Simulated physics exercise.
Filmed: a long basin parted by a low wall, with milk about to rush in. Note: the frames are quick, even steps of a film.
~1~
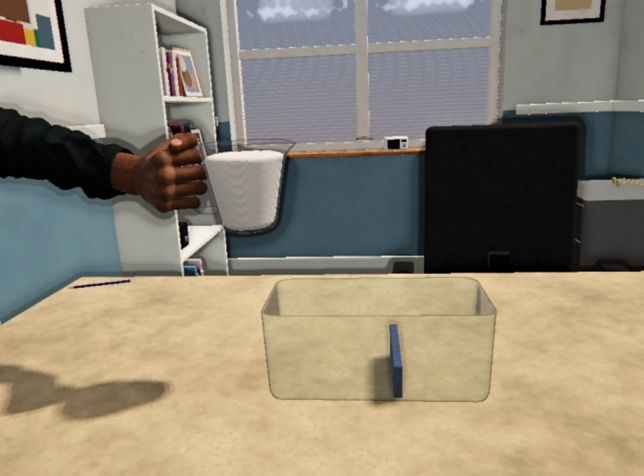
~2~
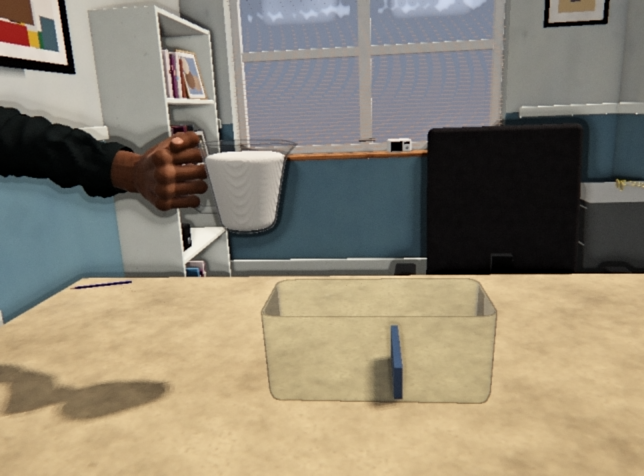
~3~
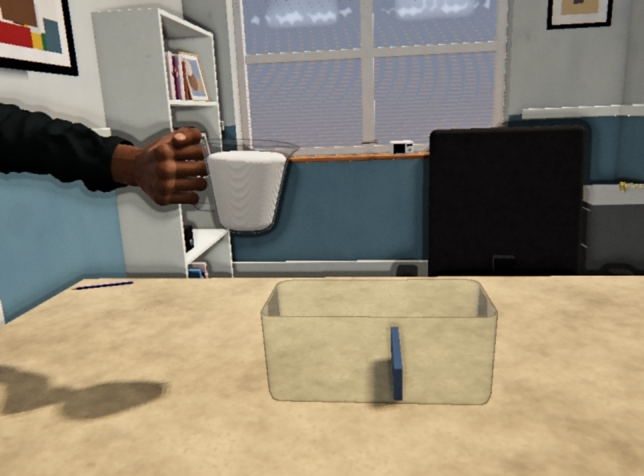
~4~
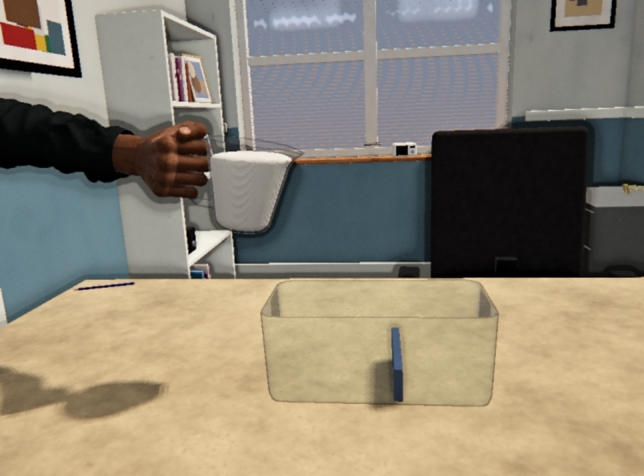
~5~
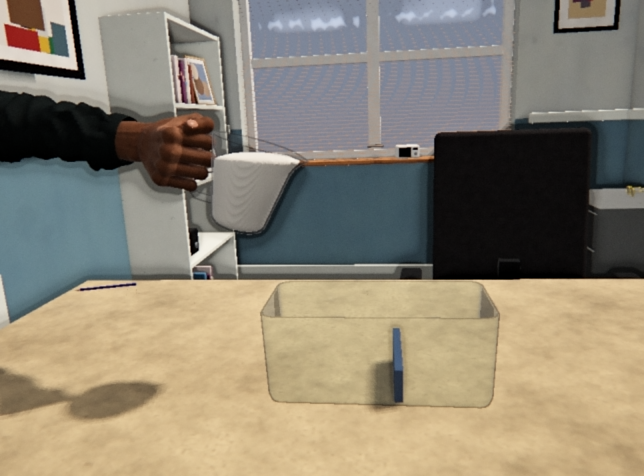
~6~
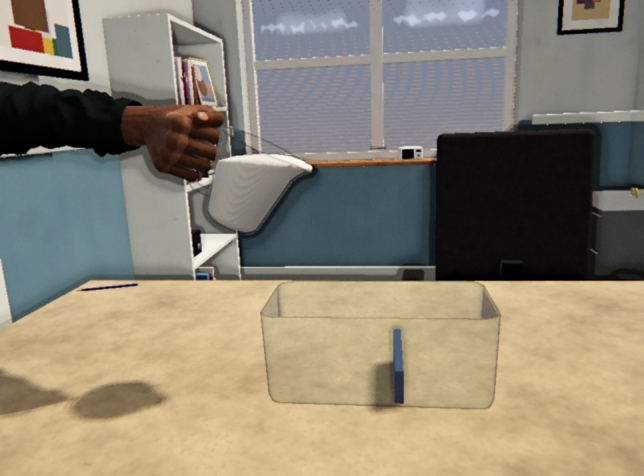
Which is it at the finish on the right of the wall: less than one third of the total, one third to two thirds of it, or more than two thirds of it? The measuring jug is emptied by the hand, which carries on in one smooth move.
At the finish the right of the wall has less than one third of the total.
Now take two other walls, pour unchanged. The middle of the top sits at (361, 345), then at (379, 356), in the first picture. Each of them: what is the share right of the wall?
In turn 45 and 20 in a hundred.
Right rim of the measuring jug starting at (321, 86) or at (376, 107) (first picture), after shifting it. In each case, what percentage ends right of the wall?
It comes out at around 50 percent and then around 85 percent.
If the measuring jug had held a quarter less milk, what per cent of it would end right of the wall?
It works out near 5 percent.
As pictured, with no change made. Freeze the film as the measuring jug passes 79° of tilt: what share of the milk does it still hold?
Close to 60 parts in a hundred remain.
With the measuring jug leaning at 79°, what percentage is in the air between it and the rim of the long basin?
Near 25 parts in a hundred.
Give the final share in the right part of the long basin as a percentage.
Around 5 percent.
A moment on, the measuring jug is tipped on its side and 58 per cent is still to pour, 15 is left of the wall and 0 right of it.
Next, the measuring jug is tipped on its side and 16 per cent is still to pour, 64 is left of the wall and 1 right of it.
Then the measuring jug is tipped on its side and 2 per cent is still to pour, 88 is left of the wall and 4 right of it.
Later the measuring jug is tipped on its side and 0 per cent is still to pour, 92 is left of the wall and 5 right of it.
In the end 92 per cent lies left of the wall, 5 right of it and 2 outside.
